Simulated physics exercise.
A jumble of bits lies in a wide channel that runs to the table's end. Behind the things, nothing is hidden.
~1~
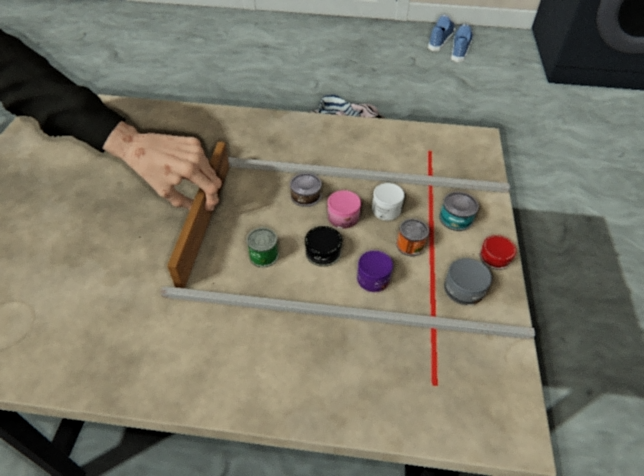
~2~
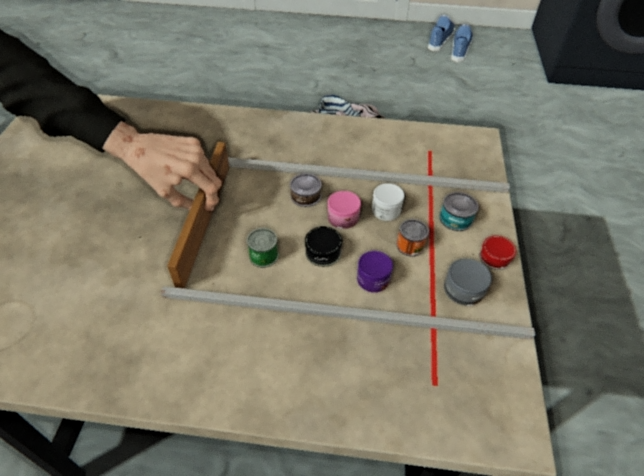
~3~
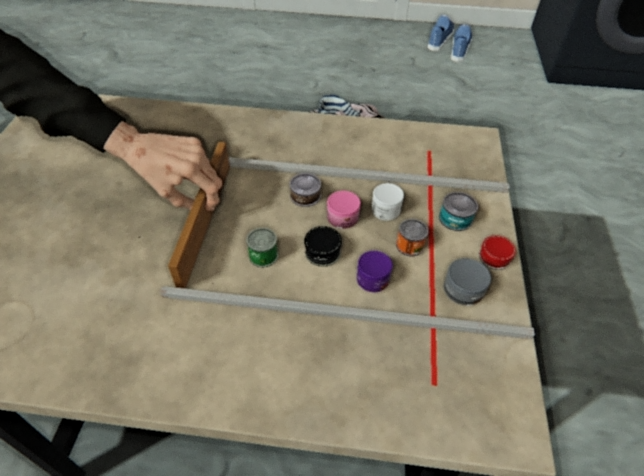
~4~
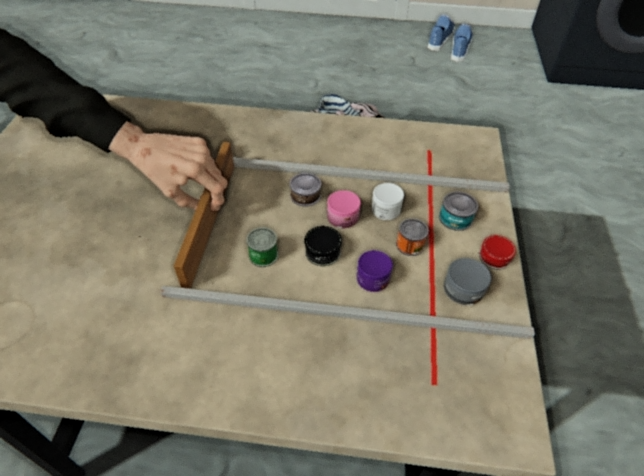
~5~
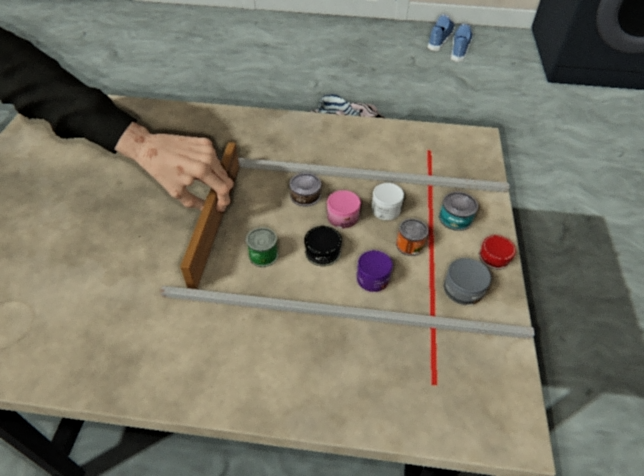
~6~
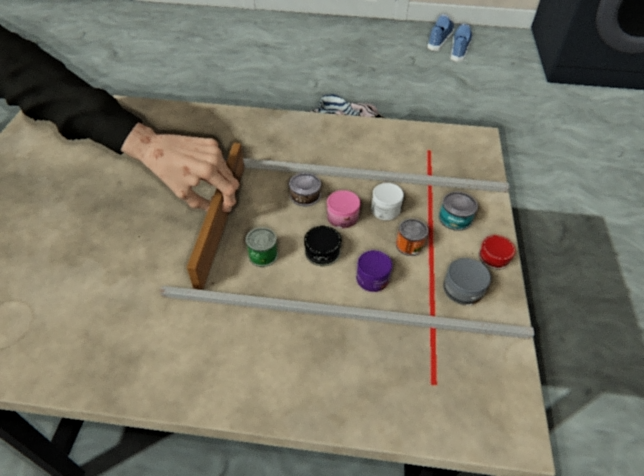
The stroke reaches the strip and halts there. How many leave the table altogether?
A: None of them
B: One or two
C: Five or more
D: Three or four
None of them.
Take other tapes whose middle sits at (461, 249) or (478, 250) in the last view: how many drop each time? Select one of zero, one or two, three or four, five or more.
First spot, either one or two; second spot, three or four.
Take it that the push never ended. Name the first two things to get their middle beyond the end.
Order, earliest first: Turquoise pot, red pot.
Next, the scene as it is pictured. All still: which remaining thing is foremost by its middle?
That would be the turquoise pot.
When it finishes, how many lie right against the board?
At rest, 5 are in contact.
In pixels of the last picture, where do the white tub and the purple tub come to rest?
They finish at roughly (472, 210) and (452, 301) respectively.
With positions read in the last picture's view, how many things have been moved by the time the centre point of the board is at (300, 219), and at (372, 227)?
At the first place 3, at the second 7.
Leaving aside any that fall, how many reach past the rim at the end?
Overhanging: 1.
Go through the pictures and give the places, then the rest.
In the first picture, red pot (498, 252); grey tub (467, 282); turquoise pot (459, 211); board (202, 210); tape (432, 246).
In the second picture, grey tub (467, 282); orange tin (412, 238).
In the third picture, turquoise pot (458, 212); white tub (387, 202).
In the fourth picture, red pot (497, 252); brown tin (306, 189).
In the fifth picture, grey tub (466, 282); black pot (323, 246).
In the sixth picture, red pot (497, 252); grey tub (466, 282); turquoise pot (458, 211); board (220, 211); tape (431, 245).
Soon after, none off yet; red pot at rest near (497, 252); grey tub at rest near (466, 282); turquoise pot at rest near (458, 211).
In the end, the number that fall off is zero.
